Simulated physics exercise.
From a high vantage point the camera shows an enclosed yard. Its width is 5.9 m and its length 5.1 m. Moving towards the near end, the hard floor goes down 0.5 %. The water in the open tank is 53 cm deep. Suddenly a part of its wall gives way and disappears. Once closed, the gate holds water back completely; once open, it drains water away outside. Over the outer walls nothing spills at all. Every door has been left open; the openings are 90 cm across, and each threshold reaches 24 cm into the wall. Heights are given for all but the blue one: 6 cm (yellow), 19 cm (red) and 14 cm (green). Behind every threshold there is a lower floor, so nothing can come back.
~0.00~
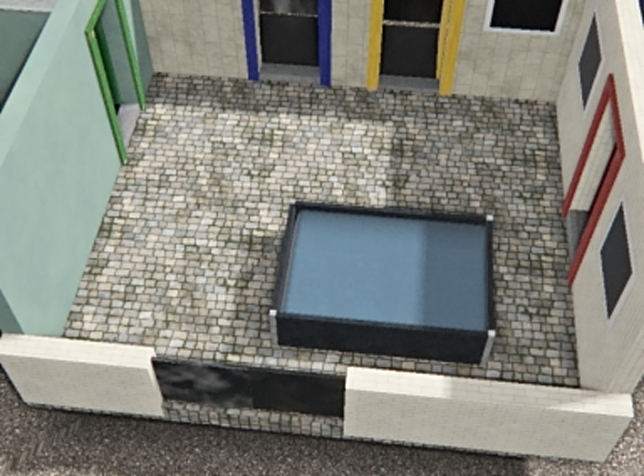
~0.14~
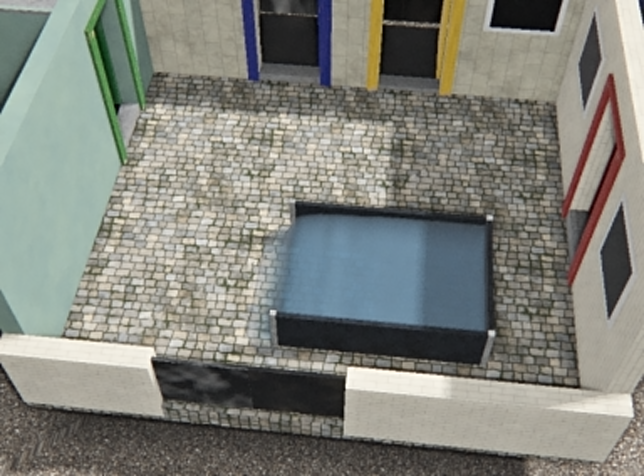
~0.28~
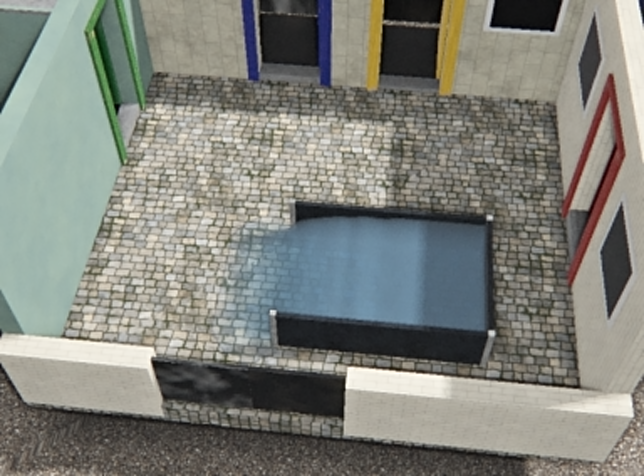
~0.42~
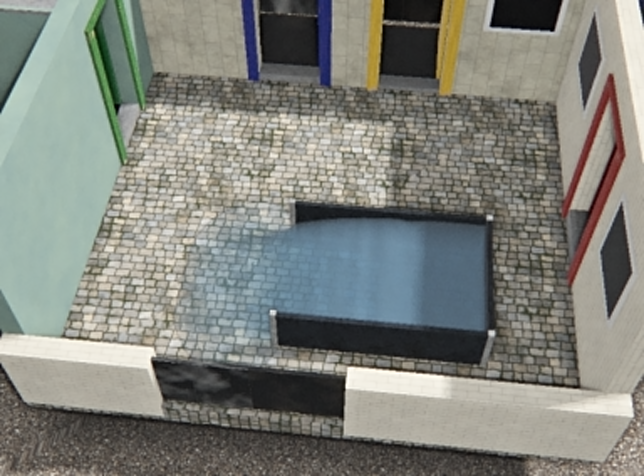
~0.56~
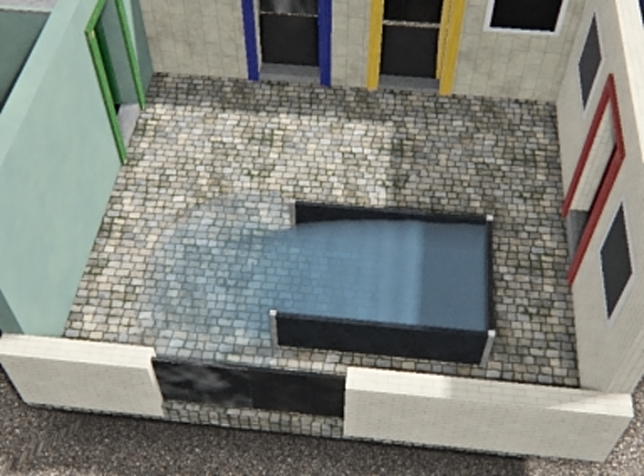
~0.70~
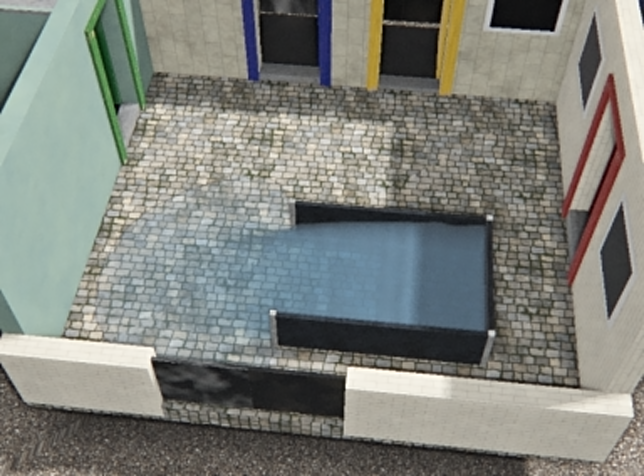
Water poured out of a dark open tank in a walled, stone-paved yard after its left side vanished, and spread leftward across the floor in a widening, thinning sheet toward the pale green wall.
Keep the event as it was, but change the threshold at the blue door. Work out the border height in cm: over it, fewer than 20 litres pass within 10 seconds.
Border at about 7.5 cm.
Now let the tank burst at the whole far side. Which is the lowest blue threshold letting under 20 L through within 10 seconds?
You'd want it roughly 13.5 centimetres tall.
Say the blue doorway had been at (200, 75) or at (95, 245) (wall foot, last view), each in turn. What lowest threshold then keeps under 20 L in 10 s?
About 17 cm, then about 24 cm.
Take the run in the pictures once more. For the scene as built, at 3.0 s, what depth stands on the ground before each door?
In cm - yellow: 0, blue: 0, red: 0, green: 13.
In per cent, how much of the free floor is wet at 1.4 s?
Around 30 per cent of the floor.
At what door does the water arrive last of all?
The red door.
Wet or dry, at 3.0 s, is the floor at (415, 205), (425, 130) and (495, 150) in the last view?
First bone-dry, second bone-dry, third bone-dry.
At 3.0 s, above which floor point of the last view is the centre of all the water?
Around (215, 261).
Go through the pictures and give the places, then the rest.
In the first frame, still water, 53 cm deep, in the open tank at (386, 268); the blue door at (288, 26) is dry.
In the second frame, the front is at (256, 338), 0.3 m from the gap at (287, 278); 0.4 m2 of floor is wet, 53 cm left at the back.
In the third frame, water pours out at (287, 279) and has run 0.7 m, to (221, 330); about 10 cm deep outside, 53 cm at the back.
In the fourth frame, water pours out at (287, 280) and has run 1.2 m, to (182, 318); about 8 cm deep outside, 53 cm at the back.
In the fifth frame, the front is at (145, 305), 1.6 m from the gap at (287, 280); 3.5 m2 of floor is wet, 53 cm left at the back.
In the sixth frame, water pours out at (287, 280) and has run 2.2 m, to (108, 276); about 5 cm deep outside, 52 cm at the back; 2.2 m in a straight line remain to the blue door at (288, 26).
After 1.4 s water covers 30 % of the floor, deepest (34 cm) near (49, 375); it has not reached the blue door.
After 3.0 s water covers 40 % of the floor, deepest (27 cm) near (54, 361); it has not reached the blue door.
After 10.0 s water covers 95 % of the floor, deepest (14 cm) near (488, 419); 5 cm at the blue door, 1 litre in over its 12 cm threshold.
At the blue door as built, the water arrived by 3.2 s and peaked near 13 cm at 5.0 s.
With a threshold of 7 cm, 25 litres would have come in within the 10 s; with 9 cm, 10 litres. So under 20 litres takes about 7.5 cm.
